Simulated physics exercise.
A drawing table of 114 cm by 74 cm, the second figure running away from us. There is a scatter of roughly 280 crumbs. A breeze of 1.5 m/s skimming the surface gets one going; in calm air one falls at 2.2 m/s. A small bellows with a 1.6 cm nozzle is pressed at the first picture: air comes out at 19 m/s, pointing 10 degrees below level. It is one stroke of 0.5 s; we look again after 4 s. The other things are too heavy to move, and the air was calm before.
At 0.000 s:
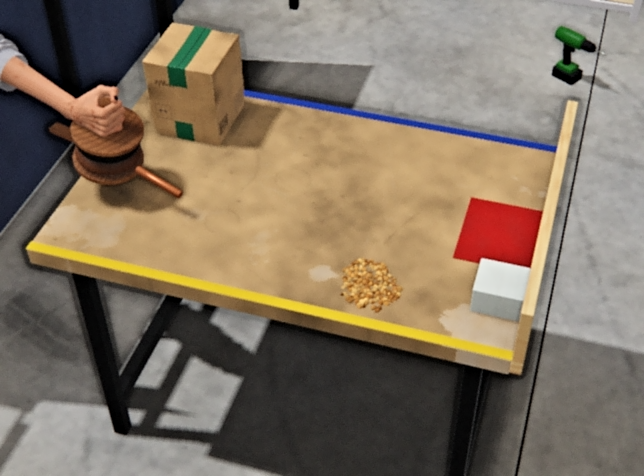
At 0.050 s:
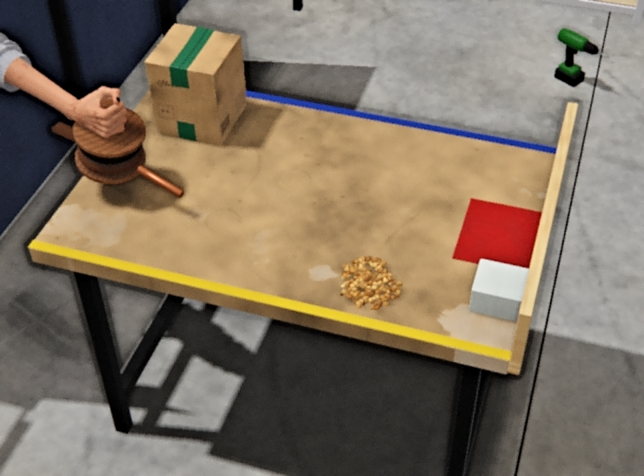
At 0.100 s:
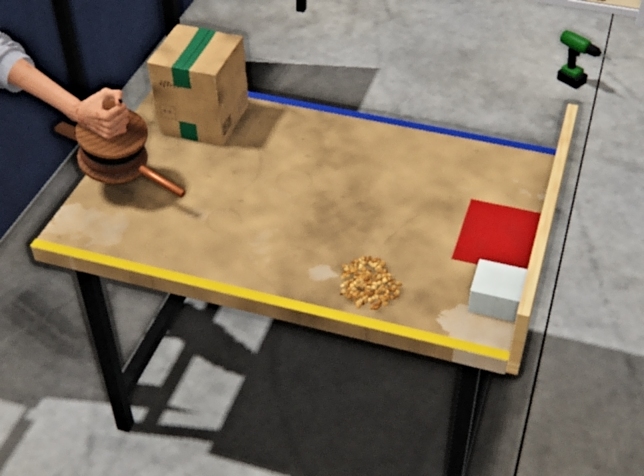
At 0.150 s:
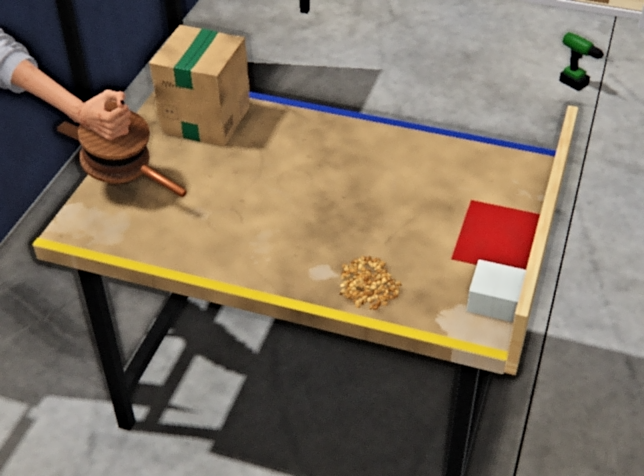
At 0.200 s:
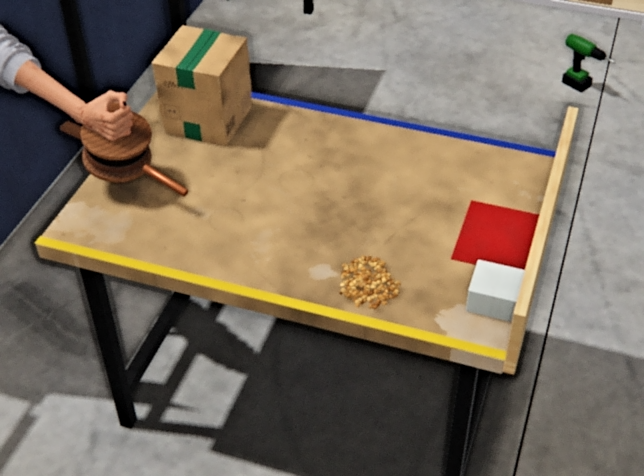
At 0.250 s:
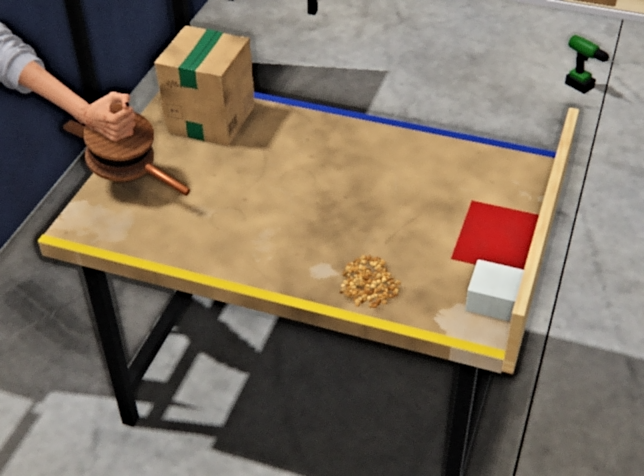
The view drifts slightly around a table while a hand grips bellows near motionless crumbs.
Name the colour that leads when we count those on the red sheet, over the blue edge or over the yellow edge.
It is yellow that takes the most.
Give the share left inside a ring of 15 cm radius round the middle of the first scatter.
About 0 %.
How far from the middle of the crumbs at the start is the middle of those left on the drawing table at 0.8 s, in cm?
Roughly 35 cm.
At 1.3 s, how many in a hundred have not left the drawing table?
Some 60 per cent.
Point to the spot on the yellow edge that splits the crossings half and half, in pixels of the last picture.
At about (442, 344).
After 0.8 s, 58 % are still on the top, 42 % are over the yellow edge, 0 % on the red sheet and 0 % over the blue edge; the middle of those left on the top is near (512, 323).
After 1.3 s, 58 % are still on the top, 42 % are over the yellow edge, 0 % on the red sheet and 0 % over the blue edge; the middle of those left on the top is near (512, 322).
After 2.2 s, 58 % are still on the top, 42 % are over the yellow edge, 0 % on the red sheet and 0 % over the blue edge; the middle of those left on the top is near (512, 322).
After 4.0 s, at the end, 42 % are over the yellow edge, 0 % on the red sheet and 0 % over the blue edge; the middle of those left on the top is near (512, 322).
